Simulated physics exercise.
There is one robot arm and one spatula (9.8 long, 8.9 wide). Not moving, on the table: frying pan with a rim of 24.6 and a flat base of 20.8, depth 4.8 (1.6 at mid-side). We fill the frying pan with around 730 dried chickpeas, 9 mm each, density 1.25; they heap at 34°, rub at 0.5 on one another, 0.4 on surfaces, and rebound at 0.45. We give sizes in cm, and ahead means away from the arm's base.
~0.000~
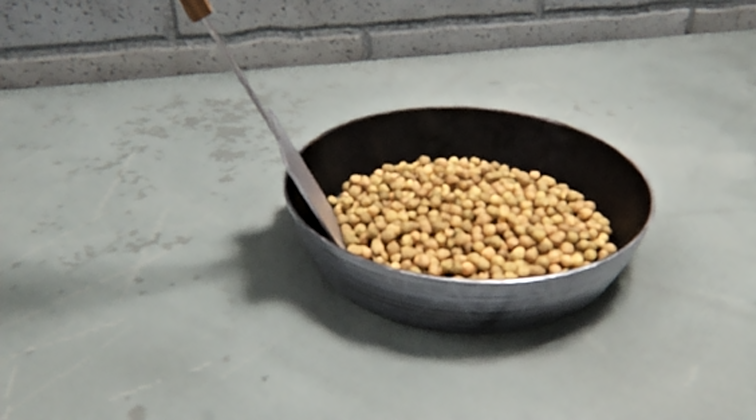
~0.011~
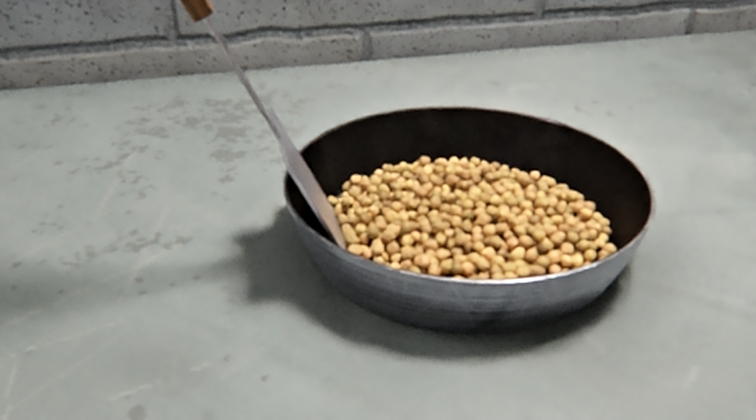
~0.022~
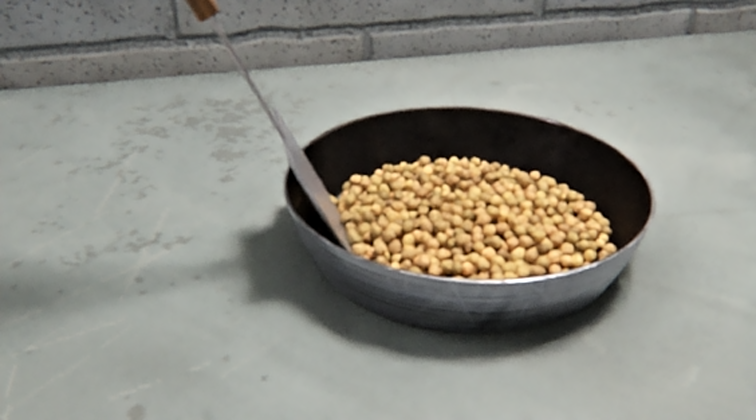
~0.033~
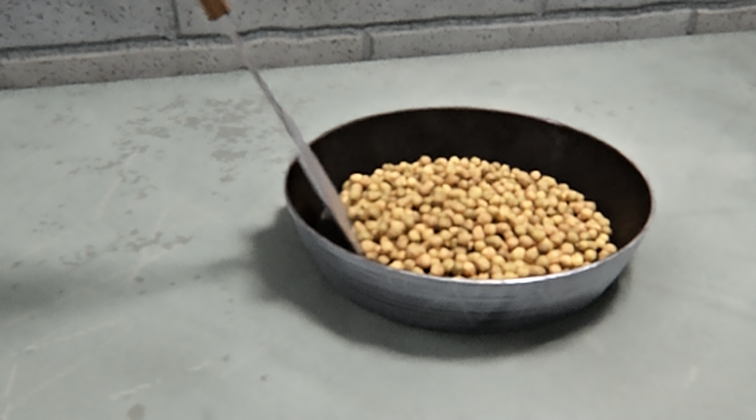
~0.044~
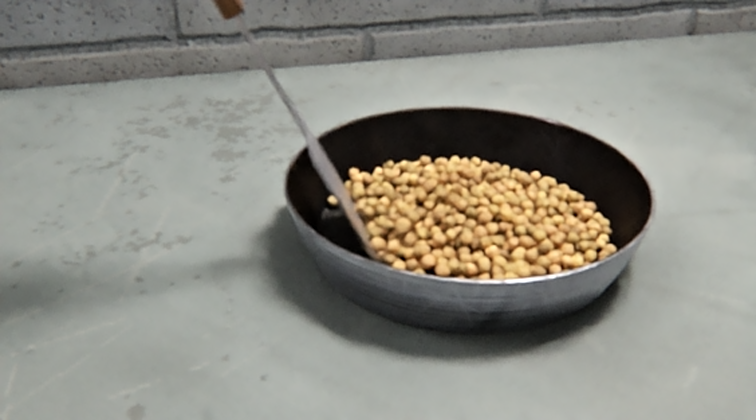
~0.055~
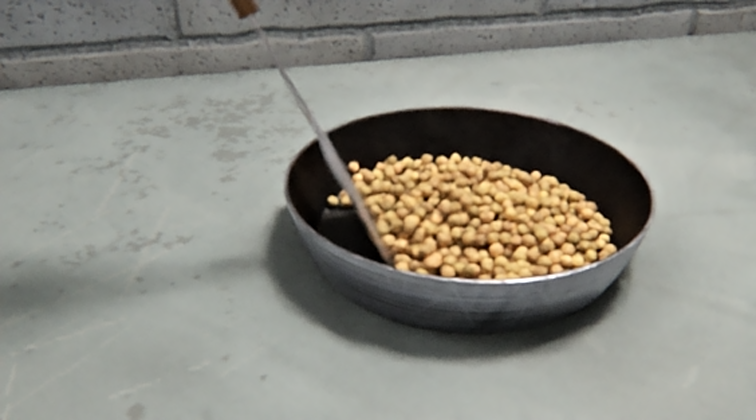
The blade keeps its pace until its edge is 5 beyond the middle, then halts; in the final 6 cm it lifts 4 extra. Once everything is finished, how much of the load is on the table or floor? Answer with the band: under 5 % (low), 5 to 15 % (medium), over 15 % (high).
Low, under 5 %.
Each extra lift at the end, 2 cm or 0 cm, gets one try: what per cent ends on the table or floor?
First try around 0 percent, second try around 0 percent.
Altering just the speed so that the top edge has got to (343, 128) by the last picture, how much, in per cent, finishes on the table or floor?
Share: Roughly 10 %.
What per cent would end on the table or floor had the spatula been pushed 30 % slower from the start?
In that case some 0 per cent.
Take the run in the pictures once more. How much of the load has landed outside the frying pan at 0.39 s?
Around 0 percent.
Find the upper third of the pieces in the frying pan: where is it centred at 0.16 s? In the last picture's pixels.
Near (510, 201).
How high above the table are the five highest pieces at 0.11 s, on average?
About 4 centimetres.
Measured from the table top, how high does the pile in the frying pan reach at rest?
4.5 cm.
After 0.11 s, sloping 65°, highest piece 4 above the table; 733 in the frying pan.
After 0.16 s, sloping 65°, highest piece 6 above the table; 733 in the frying pan.
After 0.39 s, sloping 65°, highest piece 5 above the table; 733 in the frying pan.
After 1.44 s, sloping 65°, highest piece 5 above the table; 733 in the frying pan.
In the end, 733 in the frying pan. That is 0 % on the table or floor.
